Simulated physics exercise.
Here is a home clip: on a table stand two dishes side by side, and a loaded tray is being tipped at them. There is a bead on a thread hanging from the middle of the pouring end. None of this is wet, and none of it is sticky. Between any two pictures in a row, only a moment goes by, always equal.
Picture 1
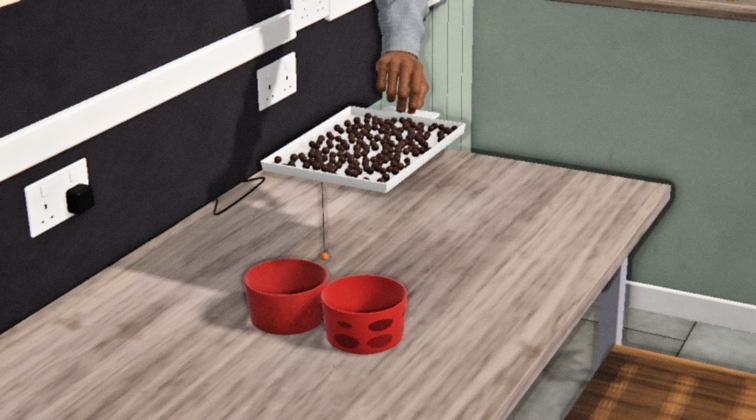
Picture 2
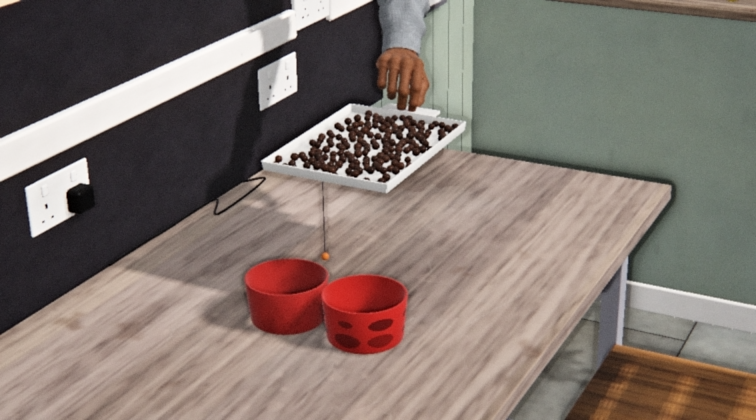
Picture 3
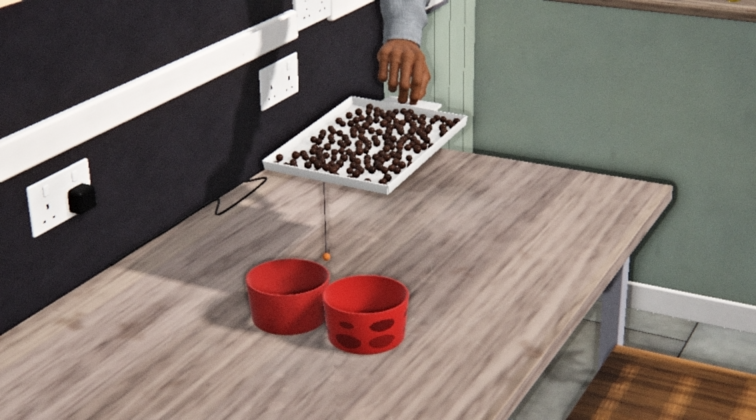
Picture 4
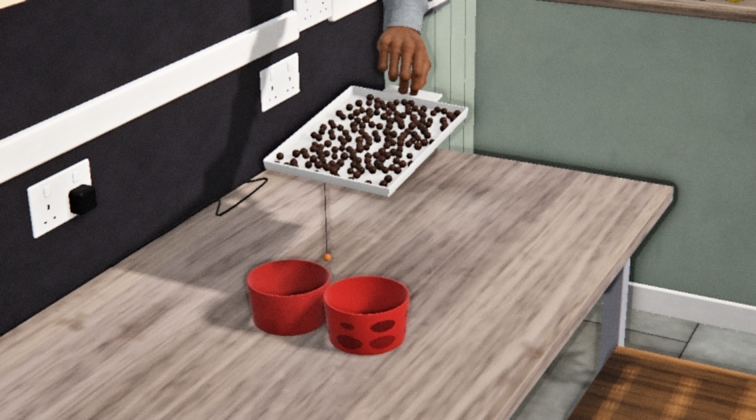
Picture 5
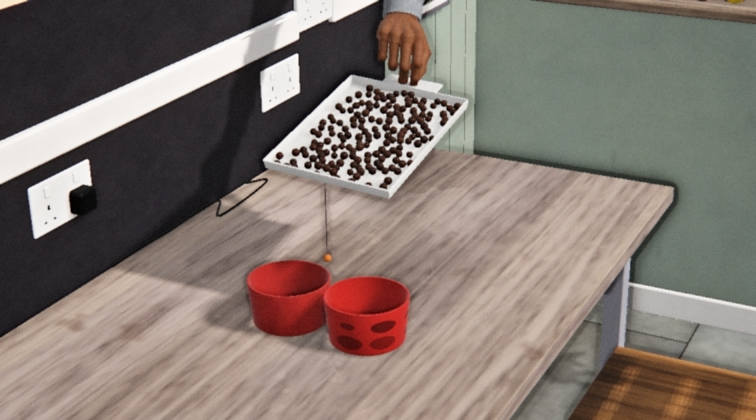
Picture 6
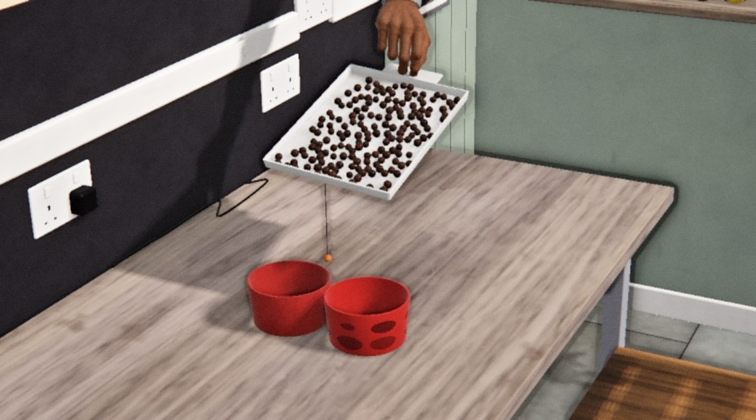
On a wooden table with two red dishes side by side, a hand held a white tray of small dark balls above them, then gradually raised its far end, tilting the tray more steeply.
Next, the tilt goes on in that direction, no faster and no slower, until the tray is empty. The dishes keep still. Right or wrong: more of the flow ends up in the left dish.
Wrong; more ends up in the right dish.
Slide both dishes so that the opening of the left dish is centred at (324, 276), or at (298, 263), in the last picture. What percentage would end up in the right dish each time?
You'd end up with around 50 per cent and then around 60 per cent.
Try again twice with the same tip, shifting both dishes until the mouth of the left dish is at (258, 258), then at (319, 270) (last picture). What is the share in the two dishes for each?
Trial 1 near 30 %, trial 2 near 70 %.
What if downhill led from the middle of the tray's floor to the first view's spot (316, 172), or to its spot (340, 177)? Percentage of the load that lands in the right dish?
About 10 % and 50 %.
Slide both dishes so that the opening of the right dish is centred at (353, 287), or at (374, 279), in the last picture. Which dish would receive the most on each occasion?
The dish to the right; the dish to the right.
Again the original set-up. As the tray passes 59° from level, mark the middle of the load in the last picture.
I'd mark the middle close to (361, 158).
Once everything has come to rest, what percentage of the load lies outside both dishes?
I'd put it near 10 per cent of the load.
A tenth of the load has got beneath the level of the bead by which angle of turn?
About 70 degrees.
Just after the last frame, tray tipped steeply; almost all on the tray; just a few in the right dish; just a few in the left dish; about a tenth in the air.
A moment on, tray tipped right over; about a tenth on the tray; roughly two thirds in the right dish; about a tenth in the left dish; about a tenth outside both; about a tenth in the air.
Further on, tray tipped past a quarter turn; the larger part in the right dish; about a tenth in the left dish; about a tenth outside both.
When it is over, tray tipped past a quarter turn; the larger part in the right dish; about a tenth in the left dish; about a tenth outside both.
